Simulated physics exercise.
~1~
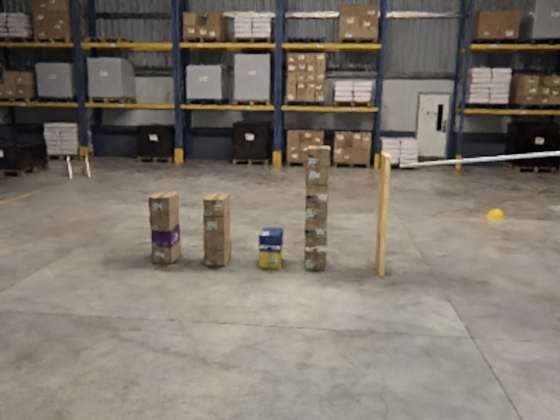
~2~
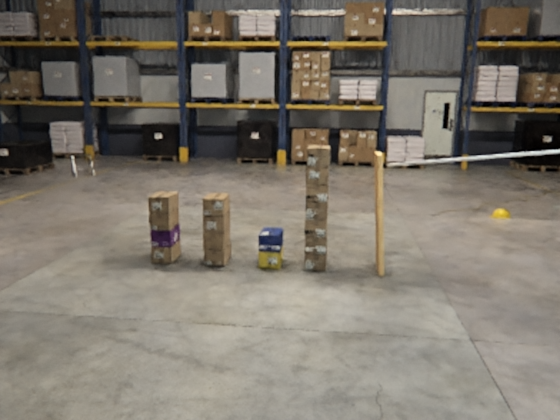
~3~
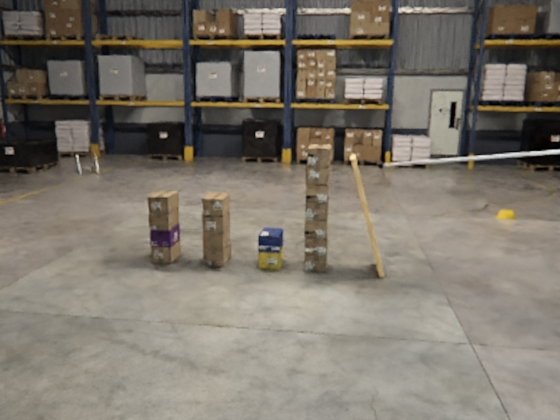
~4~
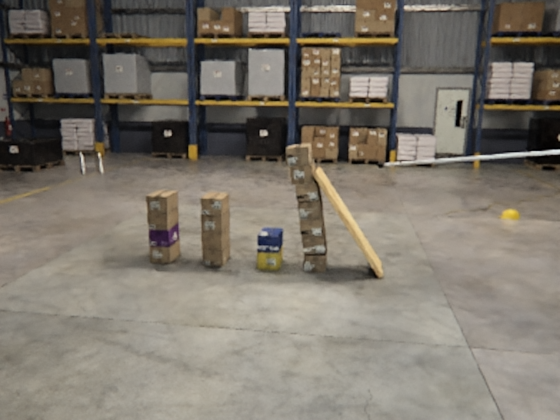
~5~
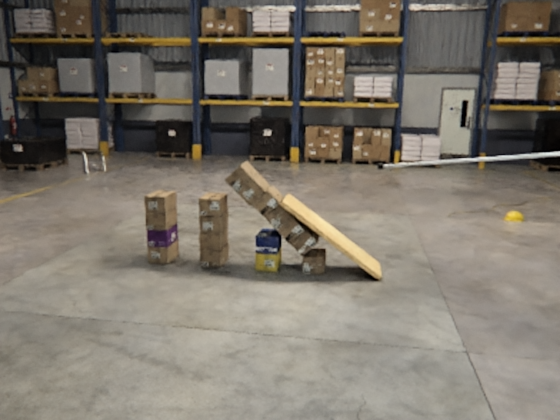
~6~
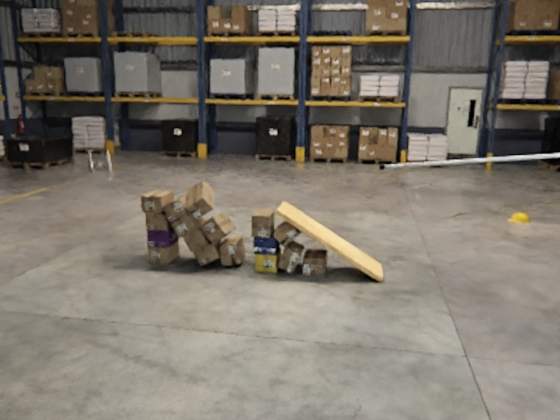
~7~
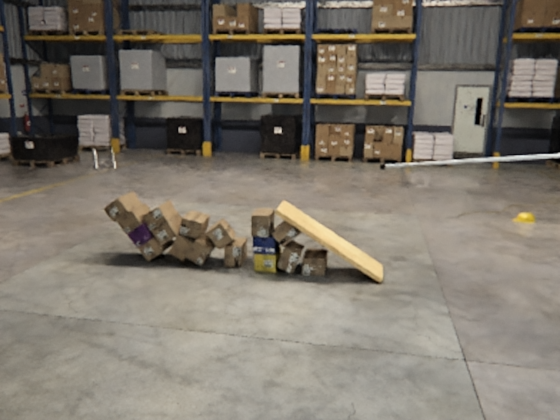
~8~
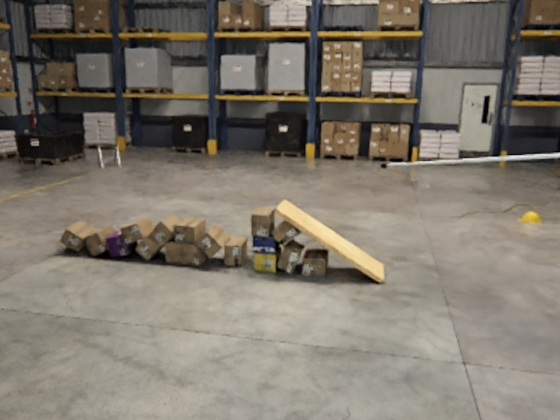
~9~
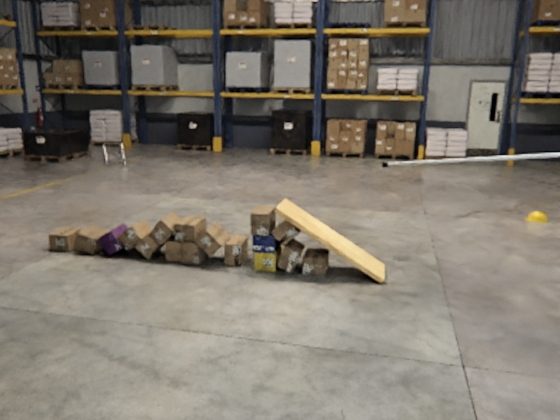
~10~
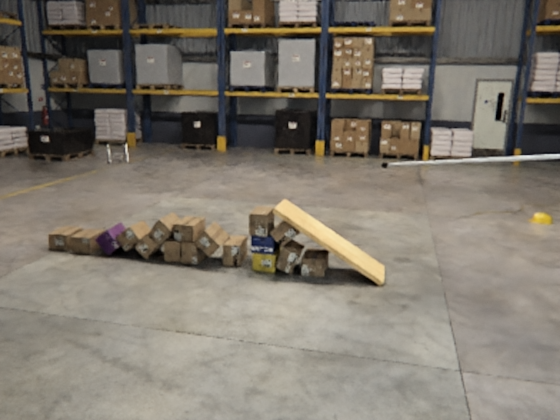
Wooden board tipping left in a warehouse, toppling a row of box stacks, while the short blue and yellow stack stays standing.
